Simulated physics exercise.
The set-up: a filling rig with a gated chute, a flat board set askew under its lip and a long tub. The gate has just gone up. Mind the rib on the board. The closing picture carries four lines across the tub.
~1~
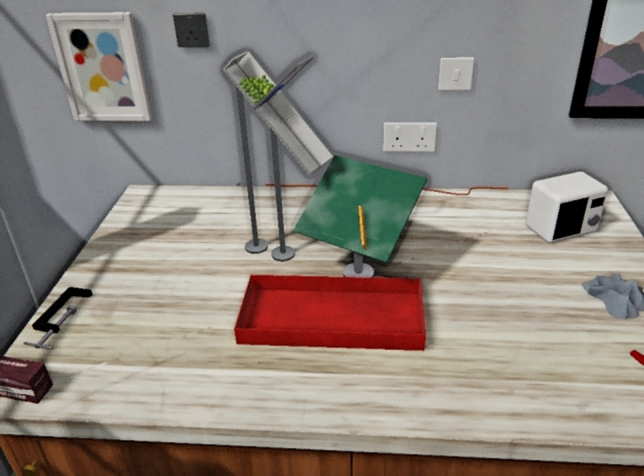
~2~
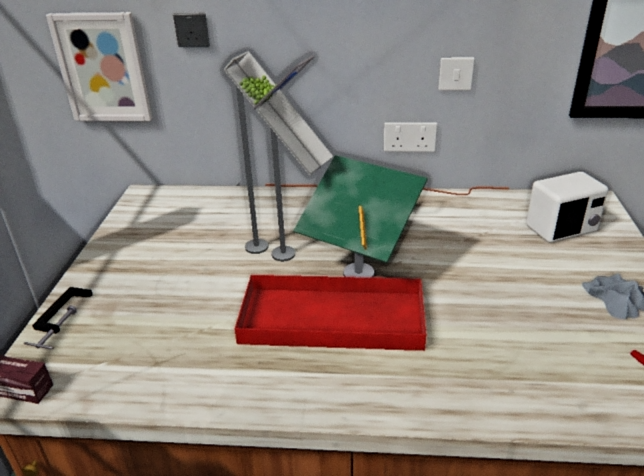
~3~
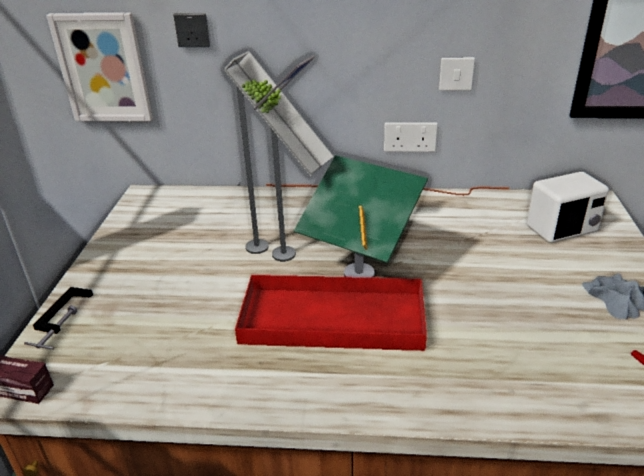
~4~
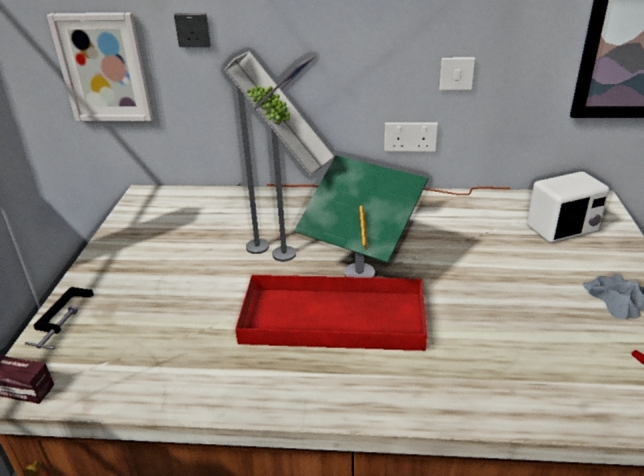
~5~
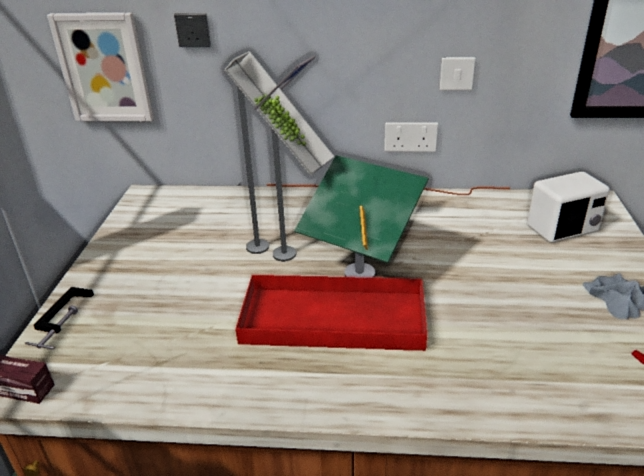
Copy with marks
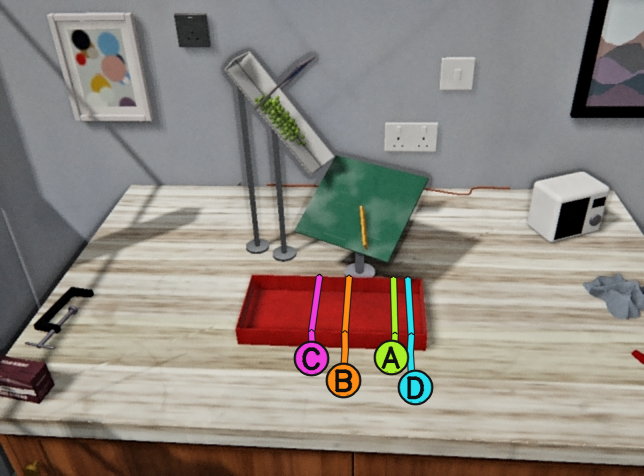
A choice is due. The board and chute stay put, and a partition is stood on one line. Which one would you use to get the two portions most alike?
Choose B.
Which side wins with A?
The left side.
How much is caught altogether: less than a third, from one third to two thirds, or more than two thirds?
It is more than two thirds.
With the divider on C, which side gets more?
More lands on the right.
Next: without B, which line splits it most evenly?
C.
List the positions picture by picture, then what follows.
The first picture shows load behind the gate near (258, 89), dried peas; lip of the chute near (316, 170), sloping fairly steeply.
The second picture shows middle of the board near (360, 206), tilted fairly steeply; middle of its low edge near (338, 246); of its high edge near (379, 166).
The third picture shows front corners of the tub near (235, 329) and (426, 335), empty; front of the load near (267, 111).
The fourth picture shows middle of the load near (269, 104); its front near (288, 118), close to a third of the way to the lip; rib from (361, 206) to (364, 245).
The fifth picture shows middle of the load near (281, 117); its front near (304, 144), close to two thirds of the way to the lip.
On the marked copy, line A crosses the front rim at (395, 334); line B crosses the front rim at (345, 332); line C crosses the front rim at (311, 331); line D crosses the front rim at (411, 334).
Choosing A, of what is caught, all but a few on the left of the divider, only a few on the right.
Choosing B, of what is caught, close to two thirds on the left of the divider, close to a third on the right.
Choosing C, of what is caught, close to a quarter on the left of the divider, the bulk on the right.
Choosing D, of what is caught, the whole lot on the left of the divider, none at all on the right.
